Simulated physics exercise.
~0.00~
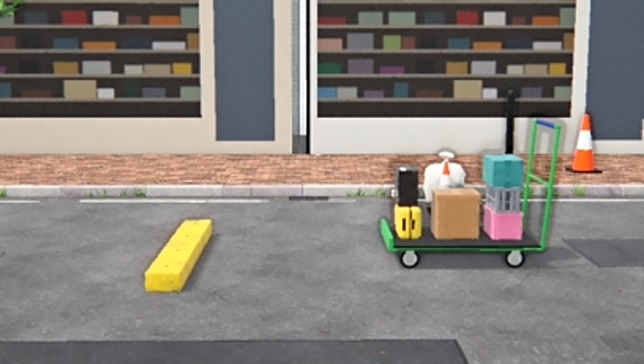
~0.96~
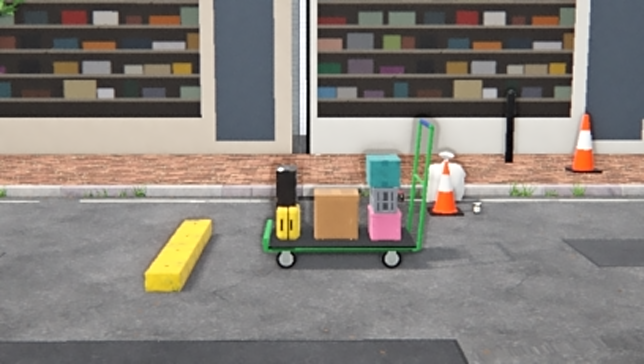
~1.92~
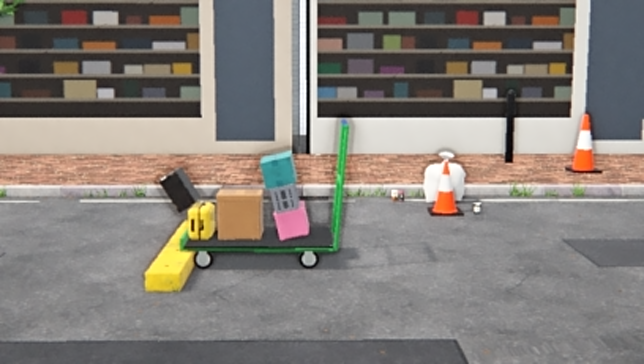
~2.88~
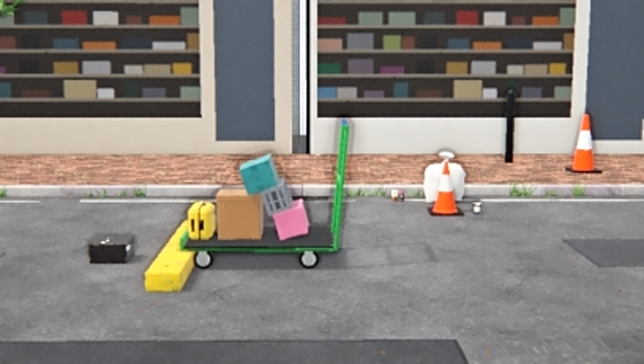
A green trolley loaded with boxes and cases rolled left across the pavement until it stopped against a yellow wheel stop, tossing its black case over the front onto the ground beyond, while the teal, grey and pink pieces ended up tilted against the brown box.
